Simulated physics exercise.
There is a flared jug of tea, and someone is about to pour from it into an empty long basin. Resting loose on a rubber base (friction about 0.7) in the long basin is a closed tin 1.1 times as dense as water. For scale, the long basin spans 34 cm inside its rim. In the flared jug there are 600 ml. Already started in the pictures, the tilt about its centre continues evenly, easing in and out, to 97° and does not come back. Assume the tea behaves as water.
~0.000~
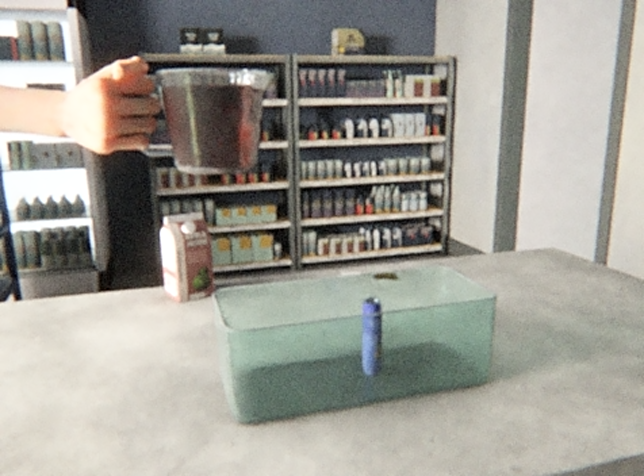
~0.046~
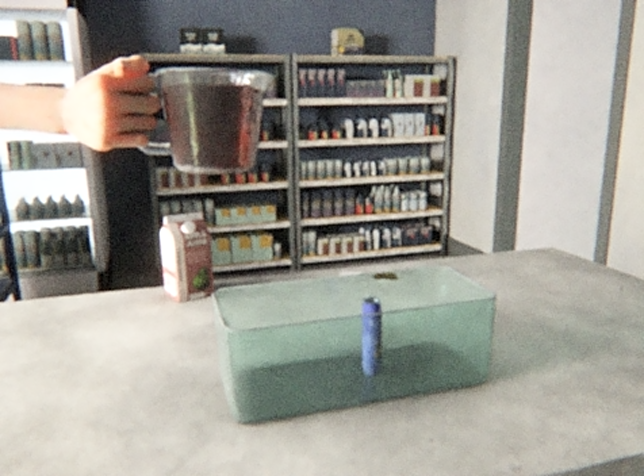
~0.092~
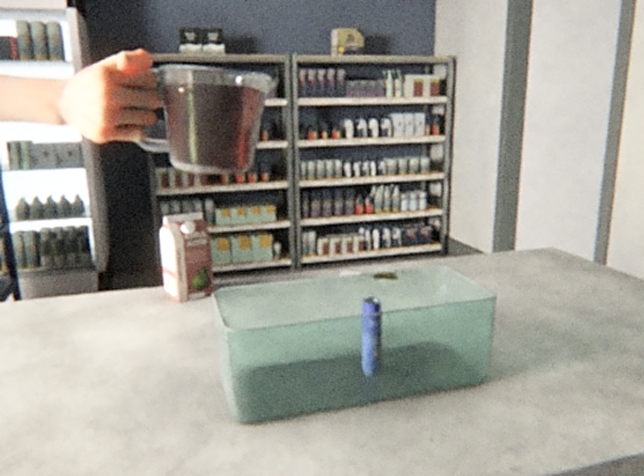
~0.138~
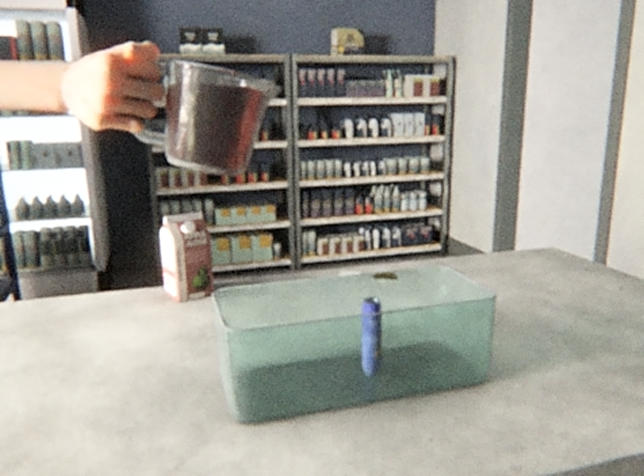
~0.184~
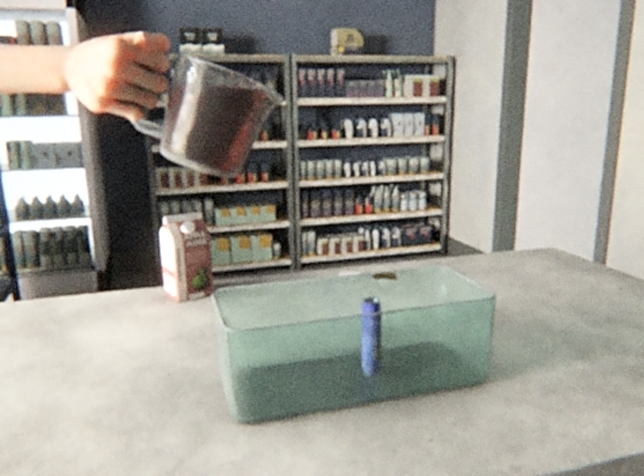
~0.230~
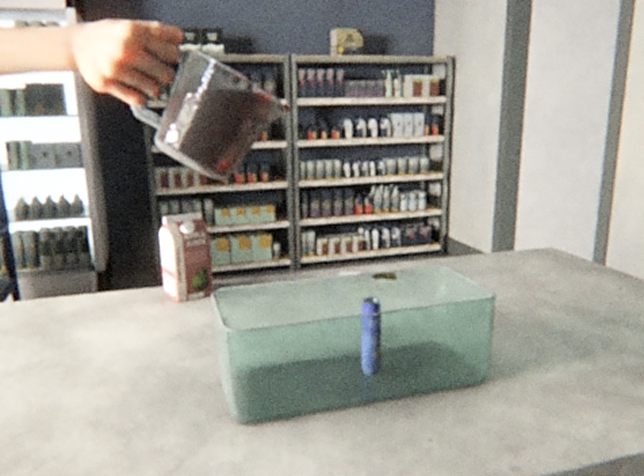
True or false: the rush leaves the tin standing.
False.
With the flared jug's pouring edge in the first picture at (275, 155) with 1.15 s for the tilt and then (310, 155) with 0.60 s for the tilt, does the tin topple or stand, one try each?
Try 1: Still standing; try 2: Tipped over.
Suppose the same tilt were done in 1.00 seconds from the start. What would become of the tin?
So the tin will tip over.
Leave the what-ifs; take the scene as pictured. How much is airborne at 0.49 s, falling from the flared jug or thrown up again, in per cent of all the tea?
Roughly 42 %.
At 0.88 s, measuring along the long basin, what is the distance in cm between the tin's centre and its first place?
Close to 9 cm.
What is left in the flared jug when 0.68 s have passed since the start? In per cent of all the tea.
Roughly 12 percent remains.
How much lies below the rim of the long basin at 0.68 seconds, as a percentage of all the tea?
62 %, more or less.
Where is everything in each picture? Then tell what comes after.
In the first picture, it leans 0°; its right rim is at (275, 74); the tea meets the walls at (162, 87) and (261, 87); the long basin's rim runs from (219, 311) to (471, 281); the tin's top is at (372, 304).
In the second picture, it leans 1°; its right rim is at (276, 76); the tea meets the walls at (162, 87) and (261, 87).
In the third picture, it leans 6°; its right rim is at (278, 80); the tea meets the walls at (165, 86) and (263, 90).
In the fourth picture, it leans 12°; its right rim is at (282, 88); the tea meets the walls at (169, 85) and (267, 92).
In the fifth picture, it leans 21°; its right rim is at (286, 99); the tea meets the walls at (172, 89) and (275, 96).
In the sixth picture, it leans 31°; its right rim is at (288, 113); the tea meets the walls at (170, 102) and (276, 104); 1 per cent is over the edge.
Then, 0.49 s in, the tilt is 89° and 49 per cent is still to pour; the tin stands where it began.
Then, 0.68 s in, the tilt is 97° and 11 per cent is still to pour; the tin leans 6°.
Then, 0.88 s in, the tilt is 97° and 2 per cent is still to pour; the tin lies on its side.
Then, 1.10 s in, the tilt is 97° and 0 per cent is still to pour; the tin lies on its side.
Finally, the tin lies on its side.
